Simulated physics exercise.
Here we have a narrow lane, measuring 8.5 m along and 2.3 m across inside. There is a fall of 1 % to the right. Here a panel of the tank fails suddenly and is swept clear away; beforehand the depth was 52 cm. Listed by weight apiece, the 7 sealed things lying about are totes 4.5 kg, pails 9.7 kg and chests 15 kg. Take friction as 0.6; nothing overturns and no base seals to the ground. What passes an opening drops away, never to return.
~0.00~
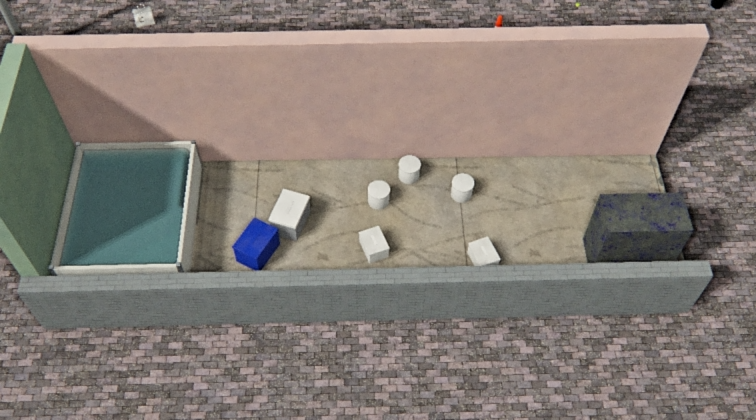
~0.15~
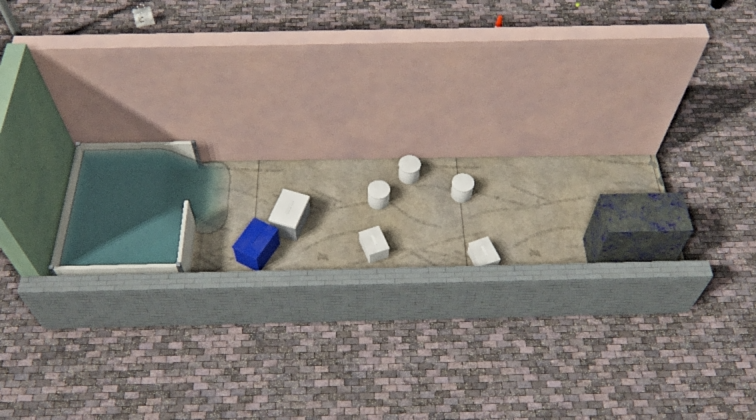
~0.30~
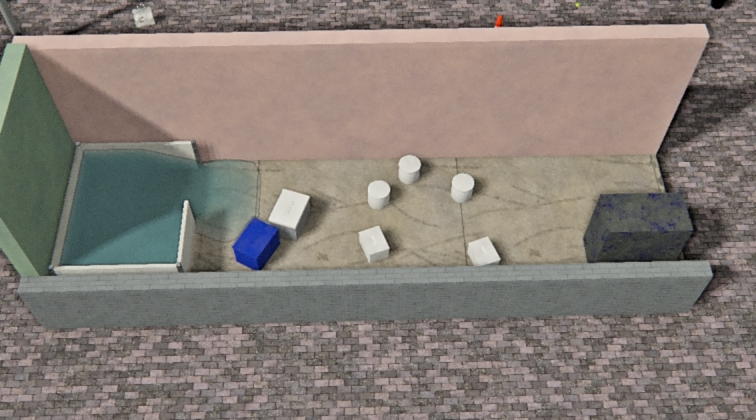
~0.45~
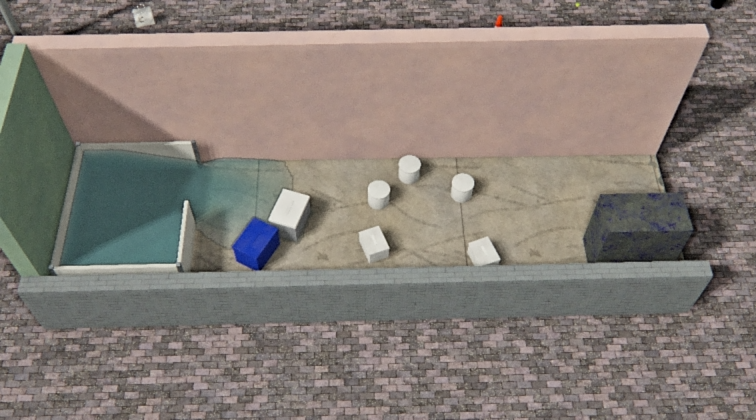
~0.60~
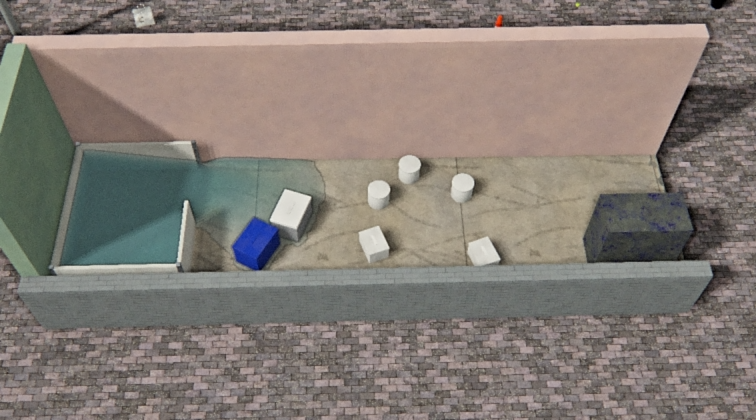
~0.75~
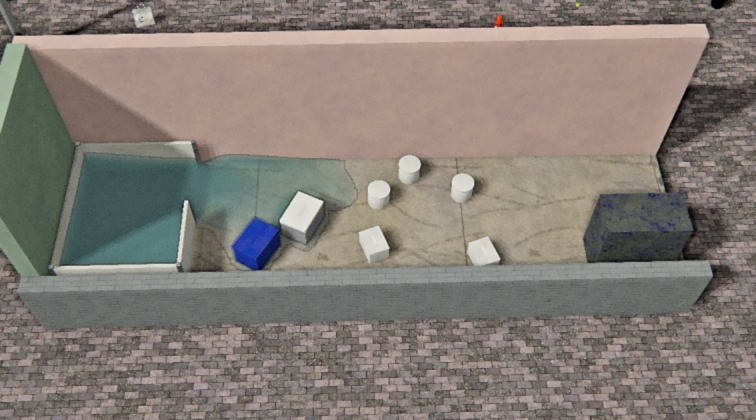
At the start, teal water fills a white-walled tank at the left of a walled lane, with a blue block, white blocks and cylinders standing on dry floor. Part of the tank's right side disappears and water spreads rightward along the back wall, then the white block beside the blue one shifts slightly right.
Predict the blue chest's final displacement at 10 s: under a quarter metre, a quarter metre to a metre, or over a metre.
Under a quarter metre.
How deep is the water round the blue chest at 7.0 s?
I'd put it at about 3 cm.
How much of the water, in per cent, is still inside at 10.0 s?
Close to 52 in a hundred parts remain.
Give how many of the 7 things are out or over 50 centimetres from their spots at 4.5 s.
The number by then is 6.
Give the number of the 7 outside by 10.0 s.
The answer is 4.
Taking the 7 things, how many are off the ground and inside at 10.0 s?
At that time the total is 1.
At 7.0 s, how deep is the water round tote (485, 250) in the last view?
I'd say some 11 cm.
After 2.0 s the blue chest is near (256, 239), 0.0 m from its start, aground; 0 of 7 are out; 0 afloat.
After 4.5 s the blue chest is near (256, 239), 0.0 m from its start, aground; 1 of 7 are out; 3 afloat.
After 7.0 s the blue chest is near (256, 239), 0.0 m from its start, aground; 1 of 7 are out; 3 afloat.
After 10.0 s the blue chest is near (256, 239), 0.0 m from its start, aground; 4 of 7 are out; 1 afloat.
